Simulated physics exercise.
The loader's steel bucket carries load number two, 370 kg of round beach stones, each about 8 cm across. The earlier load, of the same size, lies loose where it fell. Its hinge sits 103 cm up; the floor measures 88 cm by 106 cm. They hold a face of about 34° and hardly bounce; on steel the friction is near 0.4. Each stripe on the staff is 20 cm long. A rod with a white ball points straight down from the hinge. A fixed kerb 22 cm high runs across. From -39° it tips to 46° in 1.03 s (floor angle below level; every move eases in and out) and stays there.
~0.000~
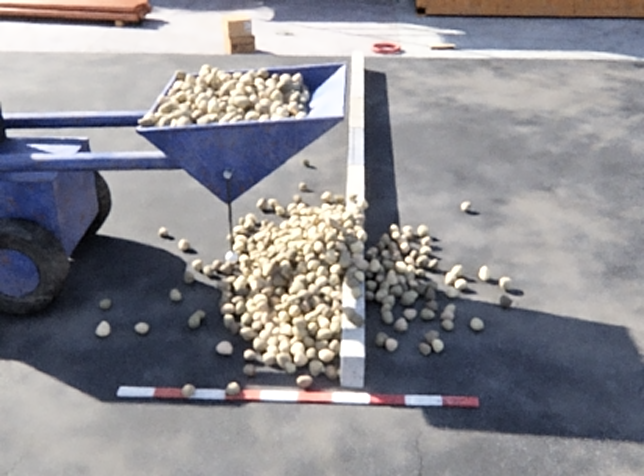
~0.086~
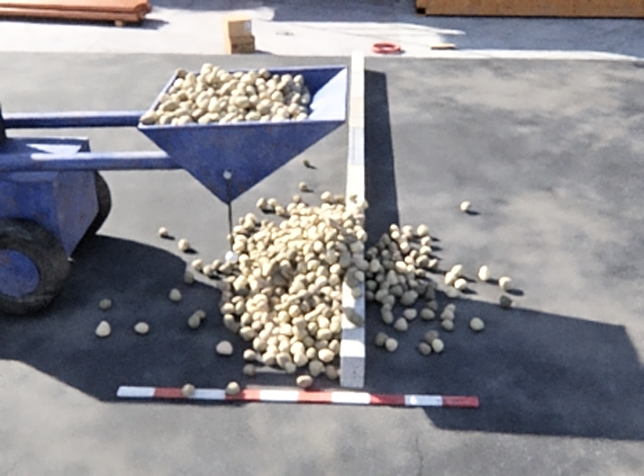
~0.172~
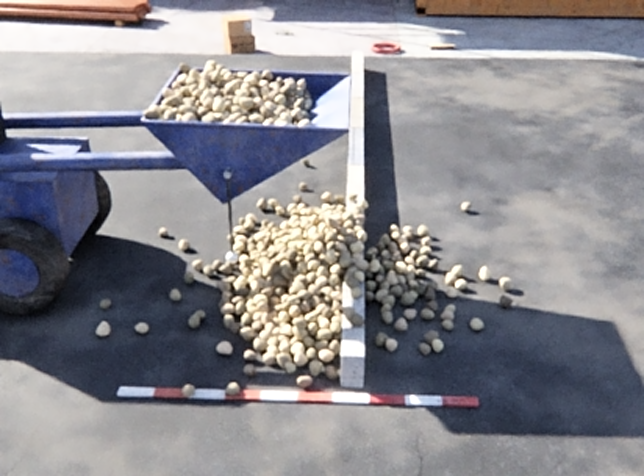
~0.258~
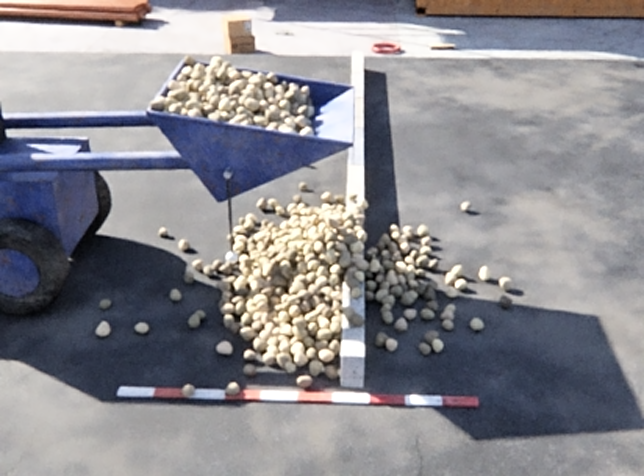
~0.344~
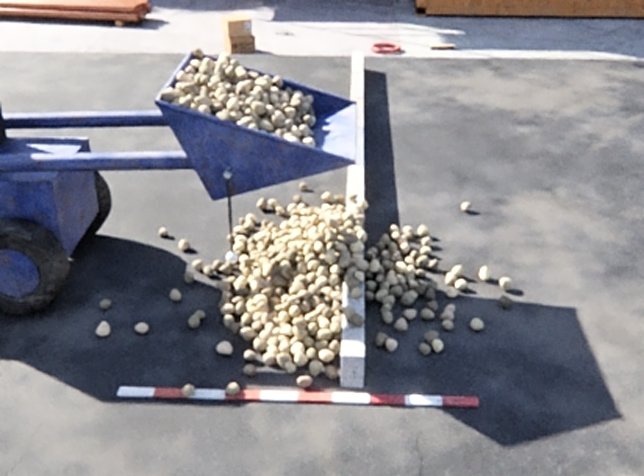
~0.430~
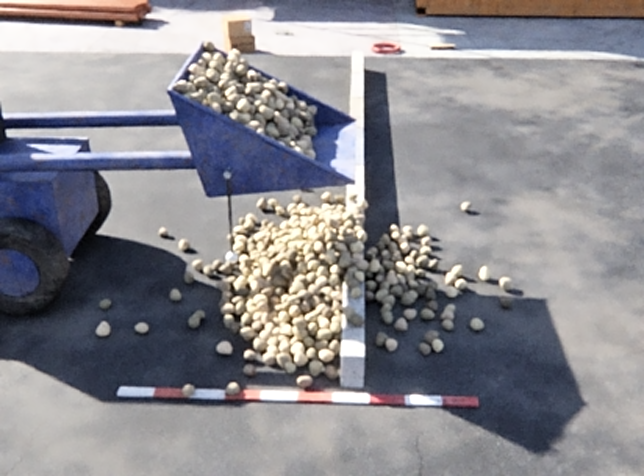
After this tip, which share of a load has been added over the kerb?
Roughly 48 per cent of a load more.
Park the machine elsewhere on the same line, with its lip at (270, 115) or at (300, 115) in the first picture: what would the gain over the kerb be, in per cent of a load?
About 5 and 10 per cent.
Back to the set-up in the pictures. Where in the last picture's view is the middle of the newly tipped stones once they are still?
Around (346, 258).
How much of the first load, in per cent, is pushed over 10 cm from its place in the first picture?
About 20 per cent.
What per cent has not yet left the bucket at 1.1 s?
About 45 per cent.
After 0.8 s the floor is at 33°; in per cent of one load, 99 in the bucket, 87 on this side of the kerb, 13 over the kerb; the foremost stones are at (476, 276).
After 1.1 s the floor is at 46°; in per cent of one load, 45 in the bucket, 133 on this side of the kerb, 22 over the kerb; the foremost stones are at (476, 276).
After 1.5 s the floor is at 46°; in per cent of one load, 8 in the bucket, 141 on this side of the kerb, 50 over the kerb; the foremost stones are at (495, 272).
After 4.1 s the floor is at 46°; in per cent of one load, 0 in the bucket, 138 on this side of the kerb, 61 over the kerb; the foremost stones are at (582, 272). Net gain over the kerb, 48.
